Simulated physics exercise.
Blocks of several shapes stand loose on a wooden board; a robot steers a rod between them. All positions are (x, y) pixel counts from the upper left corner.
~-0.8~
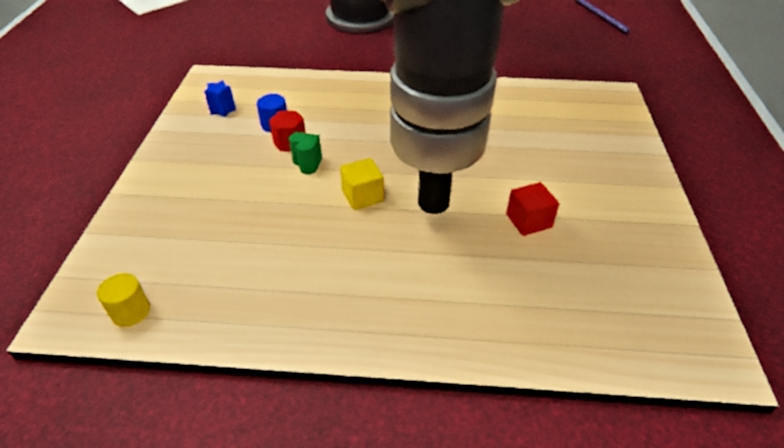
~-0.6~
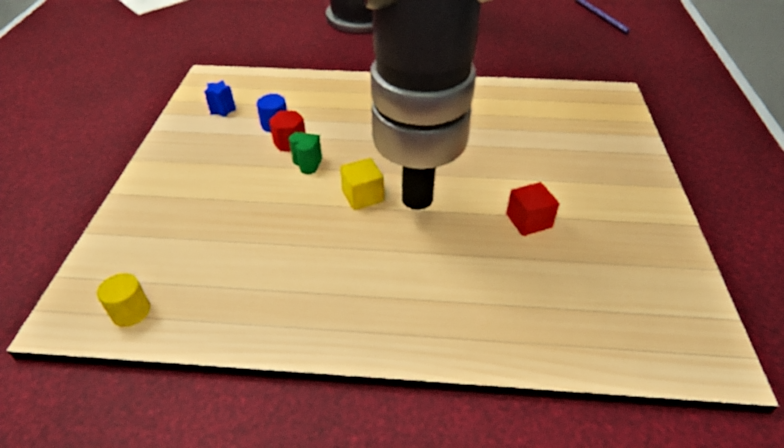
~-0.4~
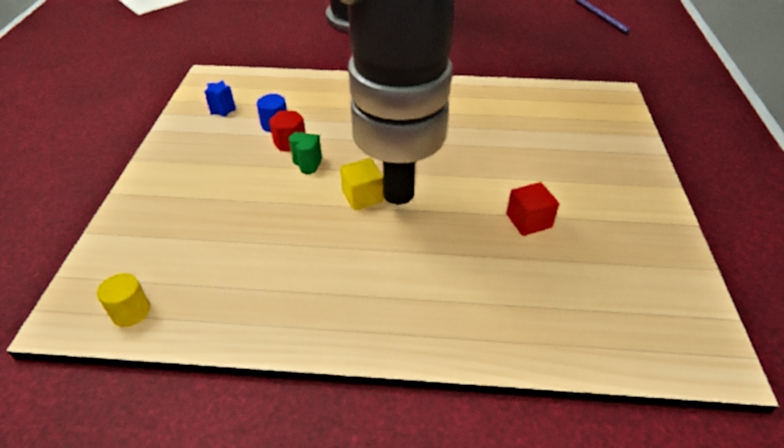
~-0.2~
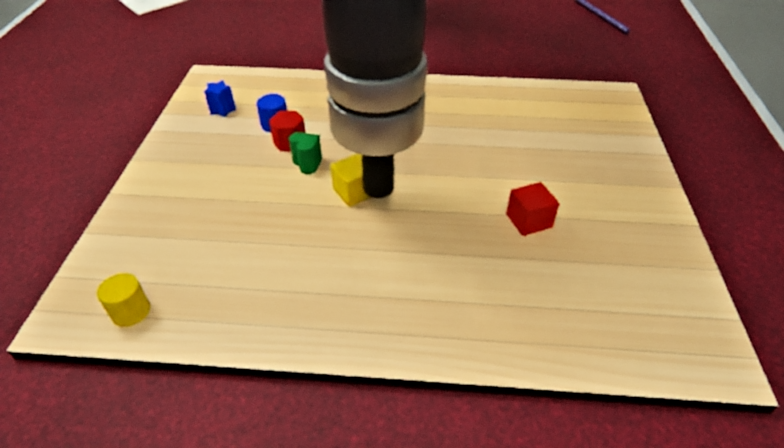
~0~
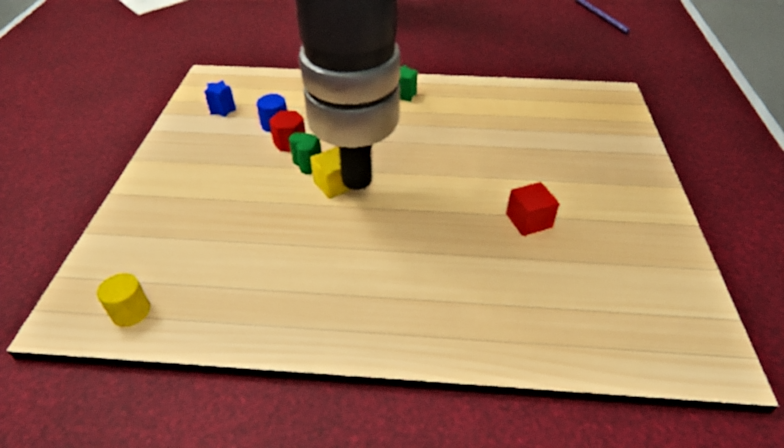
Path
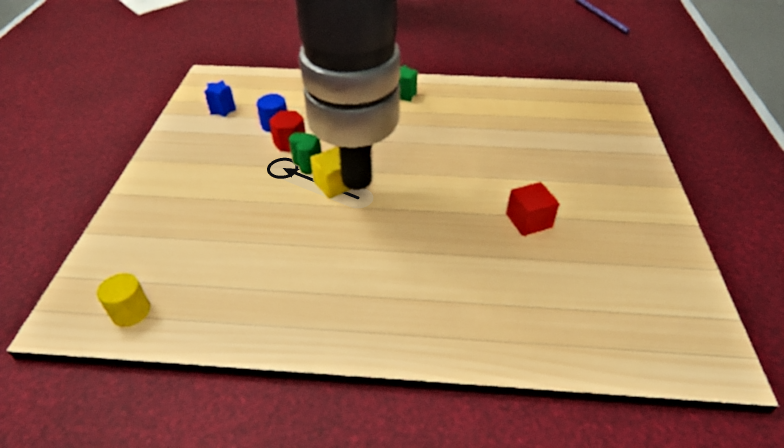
The video shows a robot-held black rod moving left across a wooden board scattered with colored blocks, reaching the yellow square block and pushing it a short way left and slightly back toward the green block.
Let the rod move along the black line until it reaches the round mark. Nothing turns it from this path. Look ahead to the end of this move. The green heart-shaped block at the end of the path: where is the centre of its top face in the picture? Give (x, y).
Located at (249, 117).
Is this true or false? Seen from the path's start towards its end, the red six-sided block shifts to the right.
It is true.
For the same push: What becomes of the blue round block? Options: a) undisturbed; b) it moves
Choice b: It moves.
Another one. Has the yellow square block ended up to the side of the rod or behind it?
No, it doesn't check out.
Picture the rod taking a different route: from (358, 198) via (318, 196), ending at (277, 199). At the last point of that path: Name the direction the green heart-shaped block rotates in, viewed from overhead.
From the top, the block rotates clockwise.
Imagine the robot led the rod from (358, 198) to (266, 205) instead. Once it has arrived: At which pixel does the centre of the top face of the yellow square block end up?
It ends at (312, 156).
The drawn path runs from (358, 198) directly to (283, 168).
The first path, step by step. One third of the way, rod at (329, 169); red six-sided block at (285, 116); green heart-shaped block at (292, 135), turned 35° clockwise; yellow square block at (304, 151), turned 15° anticlockwise.
Two thirds of the way, rod at (304, 160); blue round block at (267, 93); red six-sided block at (277, 107), turned 30° clockwise; green heart-shaped block at (271, 126), turned 35° clockwise; yellow square block at (280, 142).
At the end, rod at (280, 151); blue round block at (267, 92); red six-sided block at (277, 107), turned 35° clockwise; green heart-shaped block at (249, 117), turned 40° clockwise; yellow square block at (257, 132).
